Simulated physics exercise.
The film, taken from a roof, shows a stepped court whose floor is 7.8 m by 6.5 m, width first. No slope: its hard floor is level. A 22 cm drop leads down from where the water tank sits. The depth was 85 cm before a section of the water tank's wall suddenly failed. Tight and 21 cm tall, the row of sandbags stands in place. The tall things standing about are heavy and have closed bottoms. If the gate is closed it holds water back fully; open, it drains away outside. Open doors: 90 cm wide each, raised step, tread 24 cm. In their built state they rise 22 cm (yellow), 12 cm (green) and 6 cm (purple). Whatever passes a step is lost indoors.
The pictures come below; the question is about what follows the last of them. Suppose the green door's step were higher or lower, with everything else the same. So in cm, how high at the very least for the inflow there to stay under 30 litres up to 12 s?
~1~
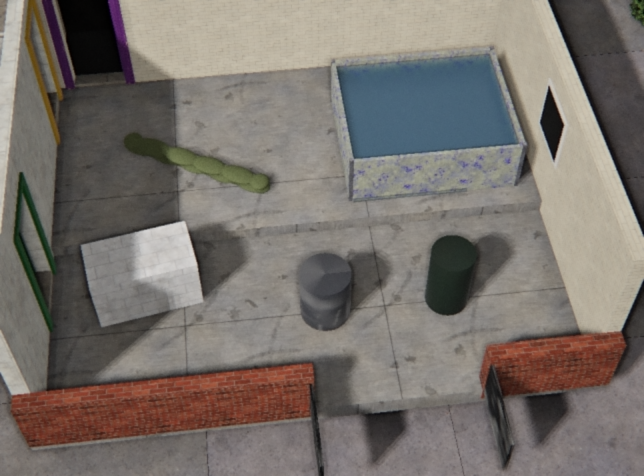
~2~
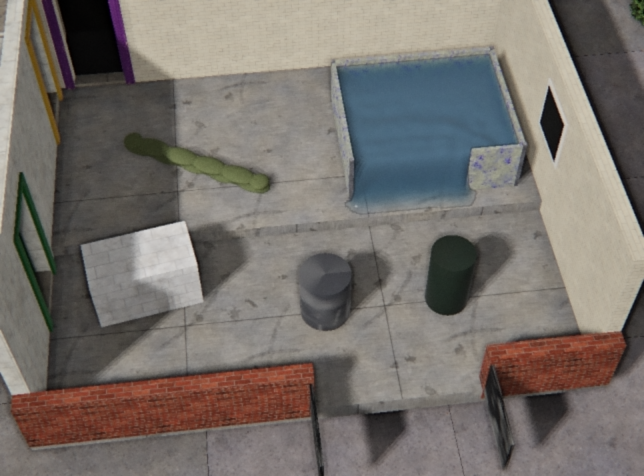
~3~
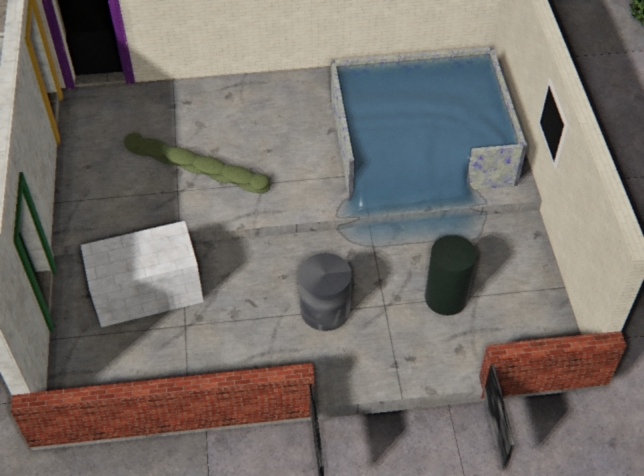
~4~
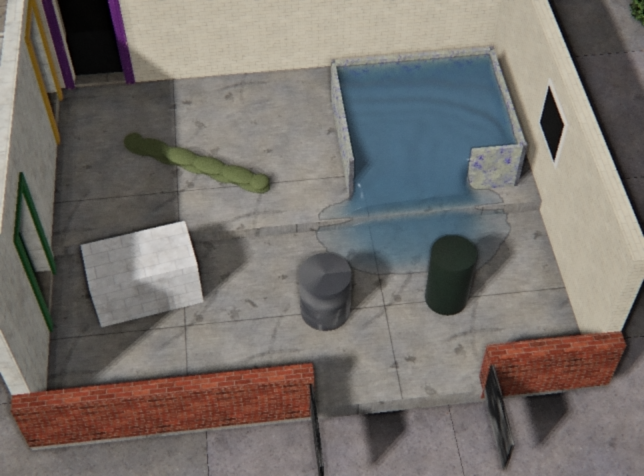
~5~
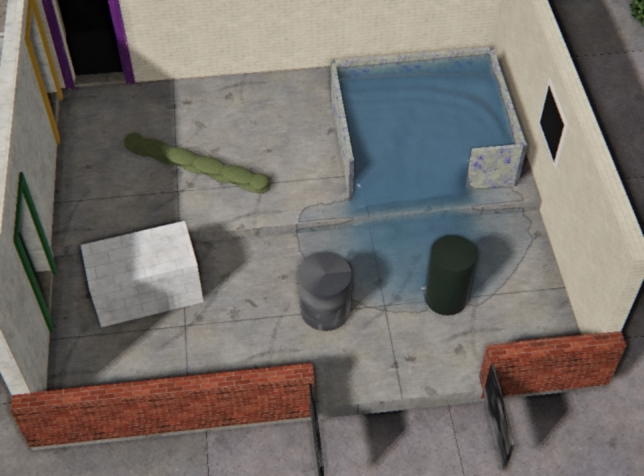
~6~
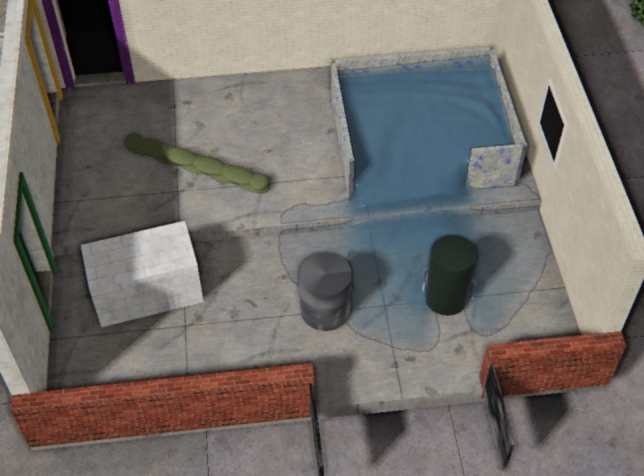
At least 12.5 cm or so.
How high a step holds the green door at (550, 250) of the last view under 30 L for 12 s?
It needs roughly 10.5 cm.
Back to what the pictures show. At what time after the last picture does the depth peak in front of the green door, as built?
That happens close to 6.5 s on the clock.
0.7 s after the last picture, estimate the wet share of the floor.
Near 30 per cent of the open floor.
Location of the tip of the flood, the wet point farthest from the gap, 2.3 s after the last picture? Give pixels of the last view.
I'd put the front's tip around (46, 422).
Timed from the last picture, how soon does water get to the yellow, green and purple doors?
Arrival: Yellow not in the 12 s, green 3.4 s, purple not within the 12 s.
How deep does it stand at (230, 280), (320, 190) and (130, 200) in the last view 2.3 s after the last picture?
The three readings, in order, are 5, 0 and 0 cm.
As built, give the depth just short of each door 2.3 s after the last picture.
Depths, in cm - yellow: 0, green: 0, purple: 0.
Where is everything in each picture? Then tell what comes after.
The water tank at (425, 105) is whole and still, 85 cm deep; the green door at (37, 259) is dry, in the first picture.
Water pours out at (410, 179) and has run 0.3 m, to (454, 205); about 10 cm deep outside, 85 cm at the back, in the second picture.
The gap is at (410, 182), the front 0.8 m out at a hidden place; the back of the water tank holds 85 cm, in the third picture.
The front is at a hidden place, 1.4 m from the gap at (410, 183); 3.3 m2 of floor is wet, 84 cm left at the back, in the fourth picture.
The front is at (417, 308), 2.1 m from the gap at (410, 184); 5.3 m2 of floor is wet, 76 cm left at the back, in the fifth picture.
The front is at (417, 346), 2.7 m from the gap at (410, 184); 7.2 m2 of floor is wet, 72 cm left at the back; 3.7 m in a straight line remain to the green door at (37, 259), in the sixth picture.
Then, 0.7 s after the last picture water covers 30 % of the floor, deepest (62 cm) near (441, 276); it has not reached the green door.
Then, 2.3 s after the last picture water covers 45 % of the floor, deepest (34 cm) near (430, 277); it has not reached the green door.
Then, 11.3 s after the last picture water covers 50 % of the floor, deepest (15 cm) near (54, 267); 13 cm at the green door, 33 litres in over its 12 cm step.
At the green door as built, the water peaked near 18 cm, 6.5 s after the last picture.
With a step of 11 cm, 47 litres would have come in within the 12 s; with 15 cm, 10 litres. So under 30 litres takes about 12.5 cm.
